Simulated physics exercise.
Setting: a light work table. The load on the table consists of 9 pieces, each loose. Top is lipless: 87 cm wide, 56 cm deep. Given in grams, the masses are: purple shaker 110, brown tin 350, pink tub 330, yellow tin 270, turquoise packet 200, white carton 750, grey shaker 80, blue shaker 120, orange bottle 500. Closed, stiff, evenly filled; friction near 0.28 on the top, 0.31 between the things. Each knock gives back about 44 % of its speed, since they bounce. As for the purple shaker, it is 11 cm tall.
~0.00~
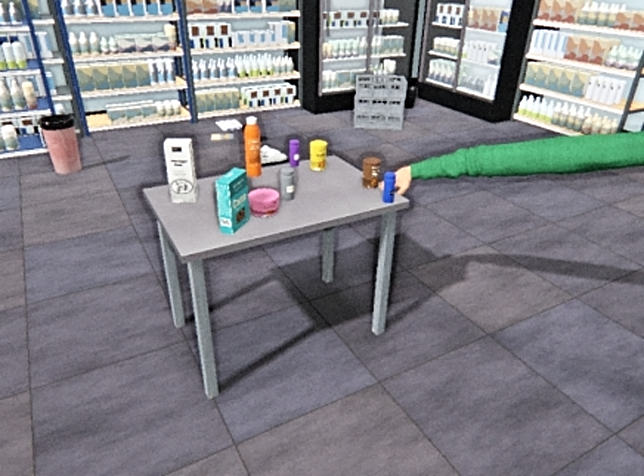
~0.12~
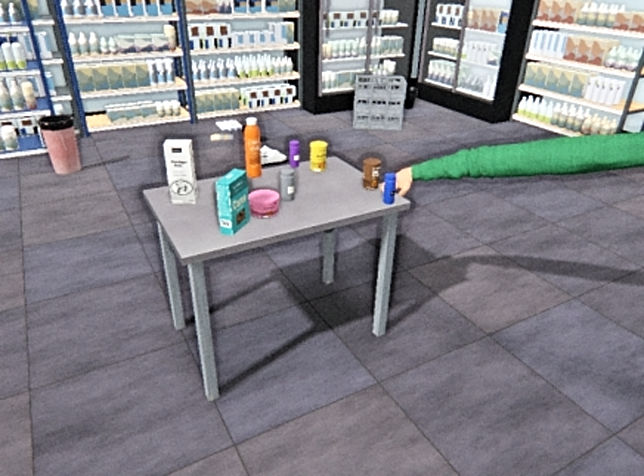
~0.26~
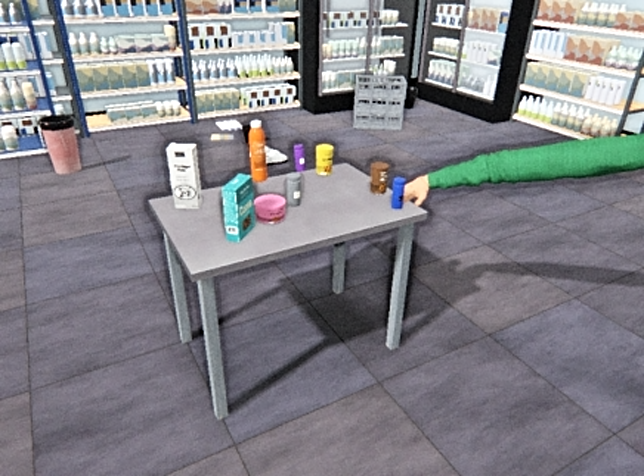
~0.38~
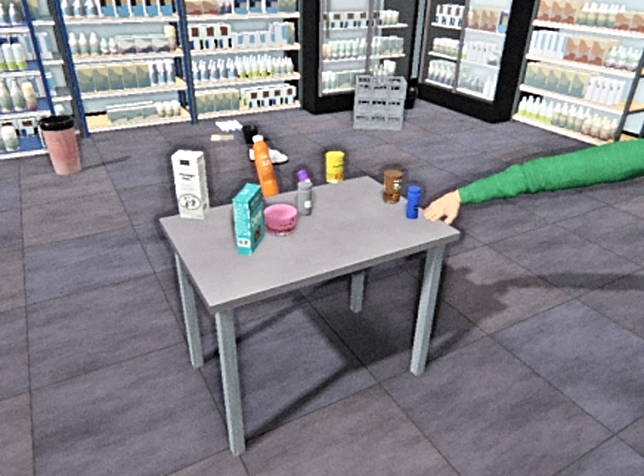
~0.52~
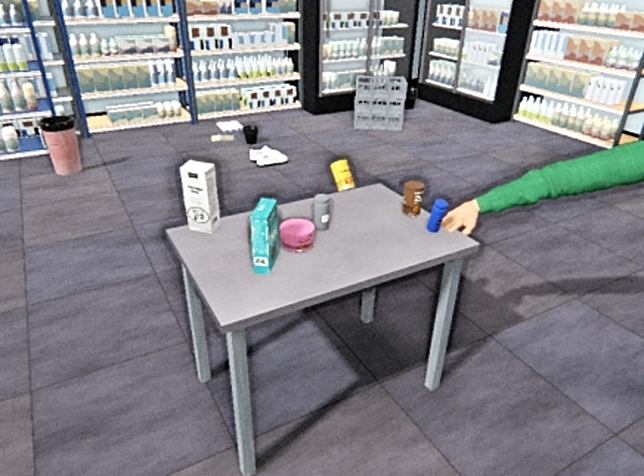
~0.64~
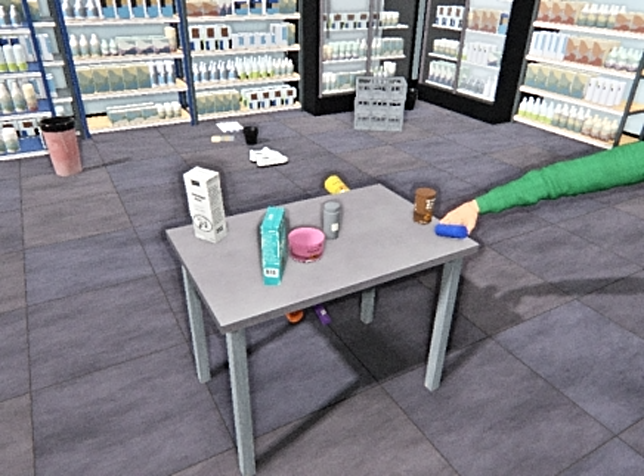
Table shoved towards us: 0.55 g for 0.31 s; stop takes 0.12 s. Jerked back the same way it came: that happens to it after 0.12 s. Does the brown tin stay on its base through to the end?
No.
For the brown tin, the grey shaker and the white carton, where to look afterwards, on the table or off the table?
Once it all settles, the brown tin leaves its surface, the grey shaker leaves its surface and the white carton stays on its surface.
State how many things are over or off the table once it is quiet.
In total, 8.
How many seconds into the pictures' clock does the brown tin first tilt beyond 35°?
It happens near 1.1 s.
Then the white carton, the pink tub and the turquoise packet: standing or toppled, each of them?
In the last frame the white carton remains up, the pink tub does not stay up and the turquoise packet does not stay up.
After 0.84 s, table 23 cm from its start; turquoise packet and blue shaker now off the table; brown tin slid 11 cm near (427, 208); grey shaker slid 12 cm.
After 1.04 s, brown tin, pink tub and grey shaker now off the table; white carton slid 24 cm.
After 1.44 s, white carton slid 19 cm.
By the end (1.7 s), off the table and tipped over, purple shaker, brown tin, pink tub, yellow tin, turquoise packet, grey shaker, blue shaker and orange bottle; not toppled but over 5 cm from the start, white carton.
